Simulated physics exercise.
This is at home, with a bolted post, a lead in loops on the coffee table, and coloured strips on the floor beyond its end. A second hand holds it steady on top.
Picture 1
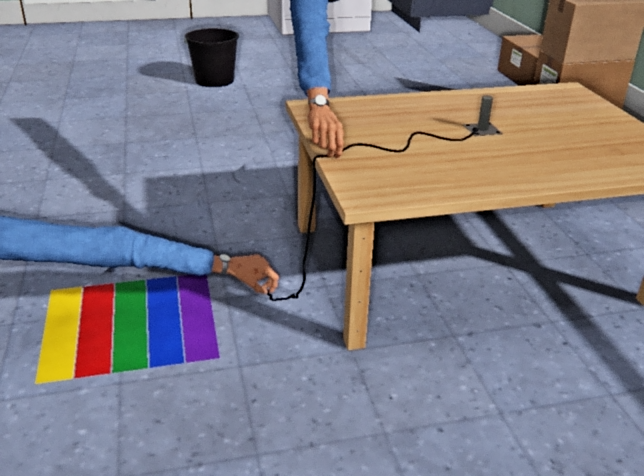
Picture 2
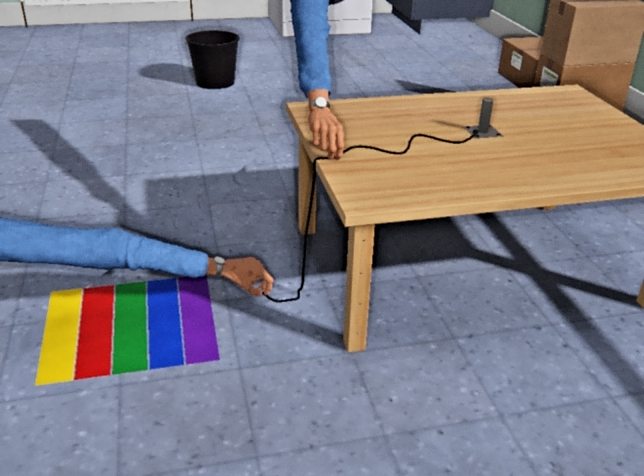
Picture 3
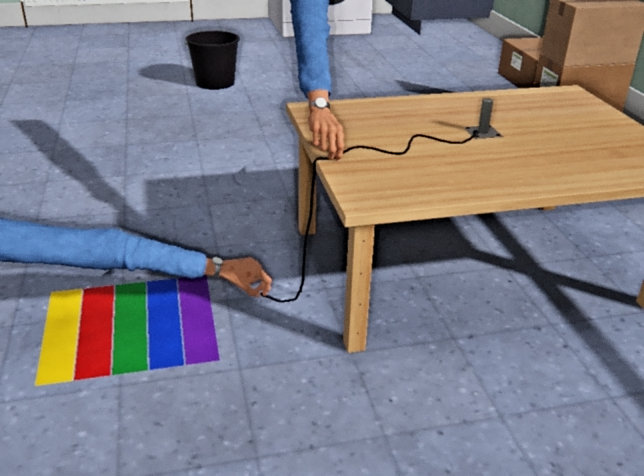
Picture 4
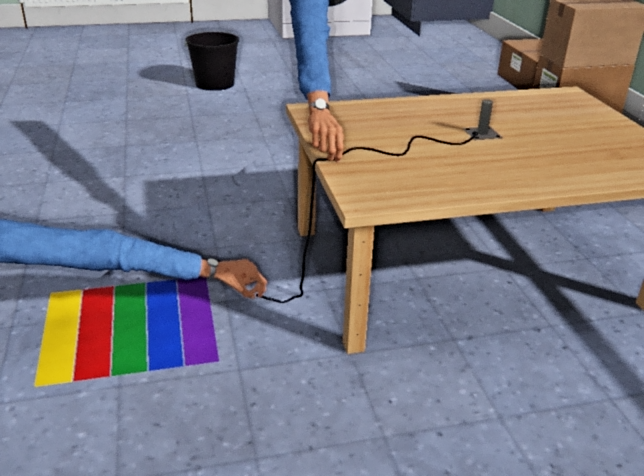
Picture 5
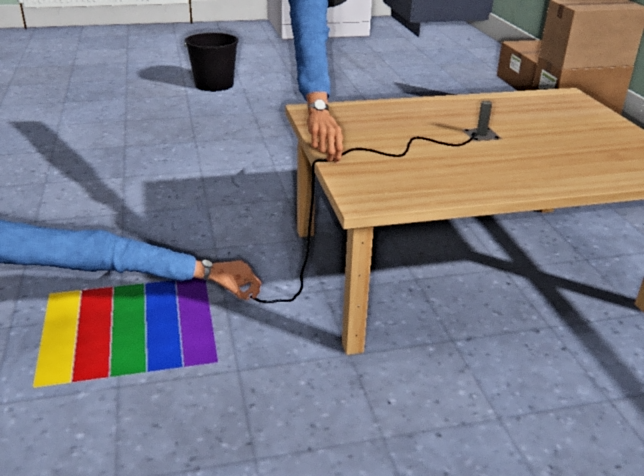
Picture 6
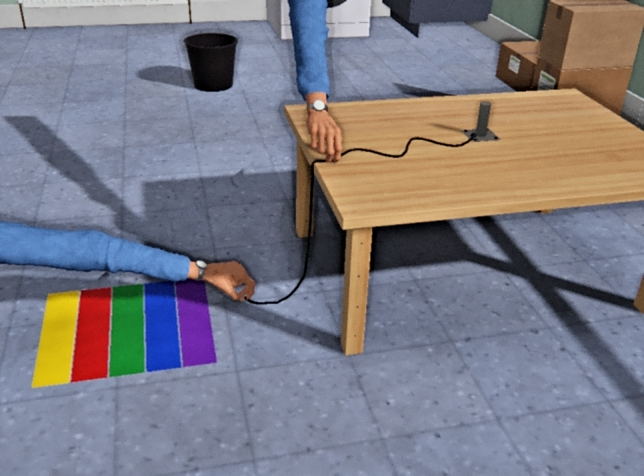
A hand slowly draws the end of a black lead slightly left beside a wooden table.
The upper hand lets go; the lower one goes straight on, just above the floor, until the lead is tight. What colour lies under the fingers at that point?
Red.
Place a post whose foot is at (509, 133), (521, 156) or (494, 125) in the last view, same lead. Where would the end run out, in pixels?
About (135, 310), (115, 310) and (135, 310).
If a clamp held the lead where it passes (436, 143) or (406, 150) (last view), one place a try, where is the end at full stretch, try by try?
In order of the tries, it's near (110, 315) and near (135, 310).
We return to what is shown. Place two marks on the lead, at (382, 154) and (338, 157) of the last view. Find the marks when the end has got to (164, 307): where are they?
They sit at (340, 153) and (305, 182), in that order.
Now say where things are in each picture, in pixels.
In the first frame, end (268, 290); purple (201, 343); blue (166, 347); green (130, 352); red (94, 357); yellow (57, 362).
In the second frame, end (263, 293); lead through (462, 142) (410, 141) (364, 147) (315, 167) (307, 231) (302, 284).
In the third frame, end (261, 293).
In the fourth frame, end (256, 295); lead through (461, 144) (410, 143) (364, 148) (315, 169) (309, 233) (301, 285).
In the fifth frame, end (251, 296).
In the sixth frame, end (245, 297); lead through (460, 146) (408, 145) (362, 150) (313, 170) (310, 234) (297, 287).
Soon after, end near (164, 307); over blue.
Then, end near (120, 312); over green.
At full stretch, end near (93, 315); over red. Over red.
